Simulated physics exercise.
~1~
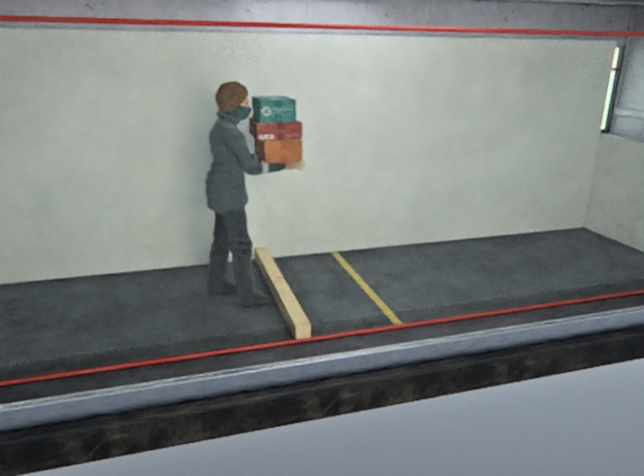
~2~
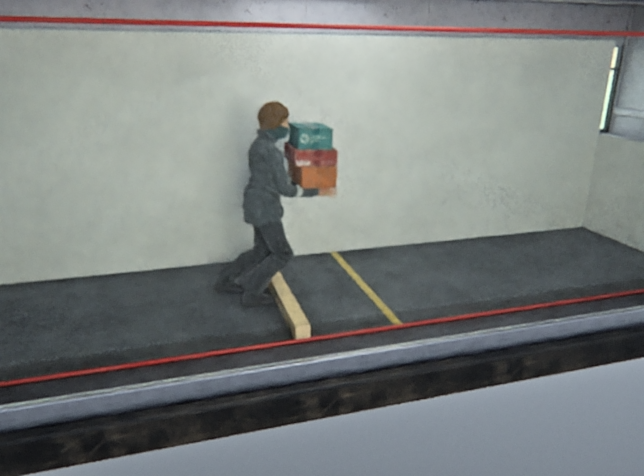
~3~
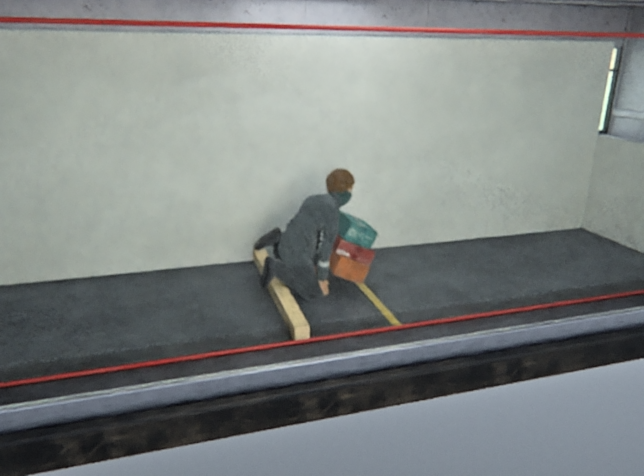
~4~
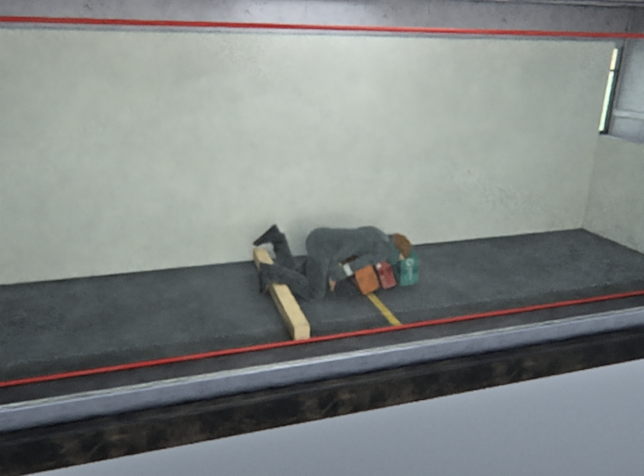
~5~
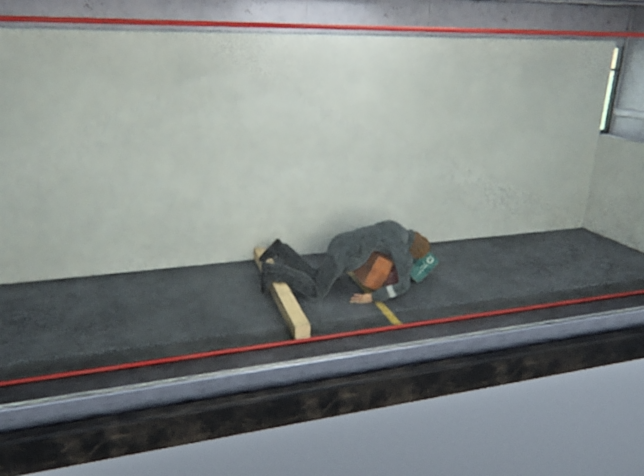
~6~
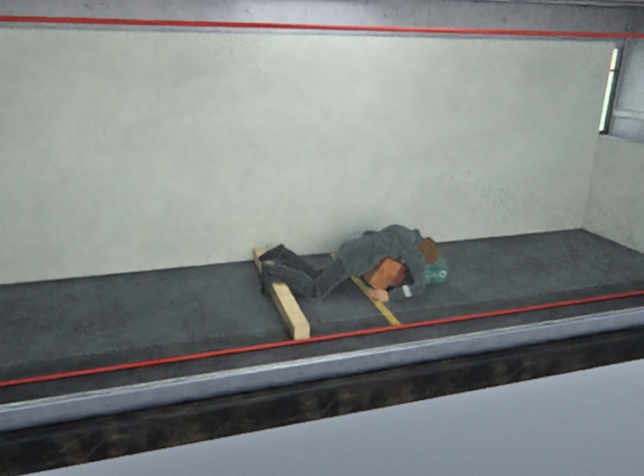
Courier carrying three stacked boxes tripping over a low wooden rail, falling right and ending face down across the yellow line.
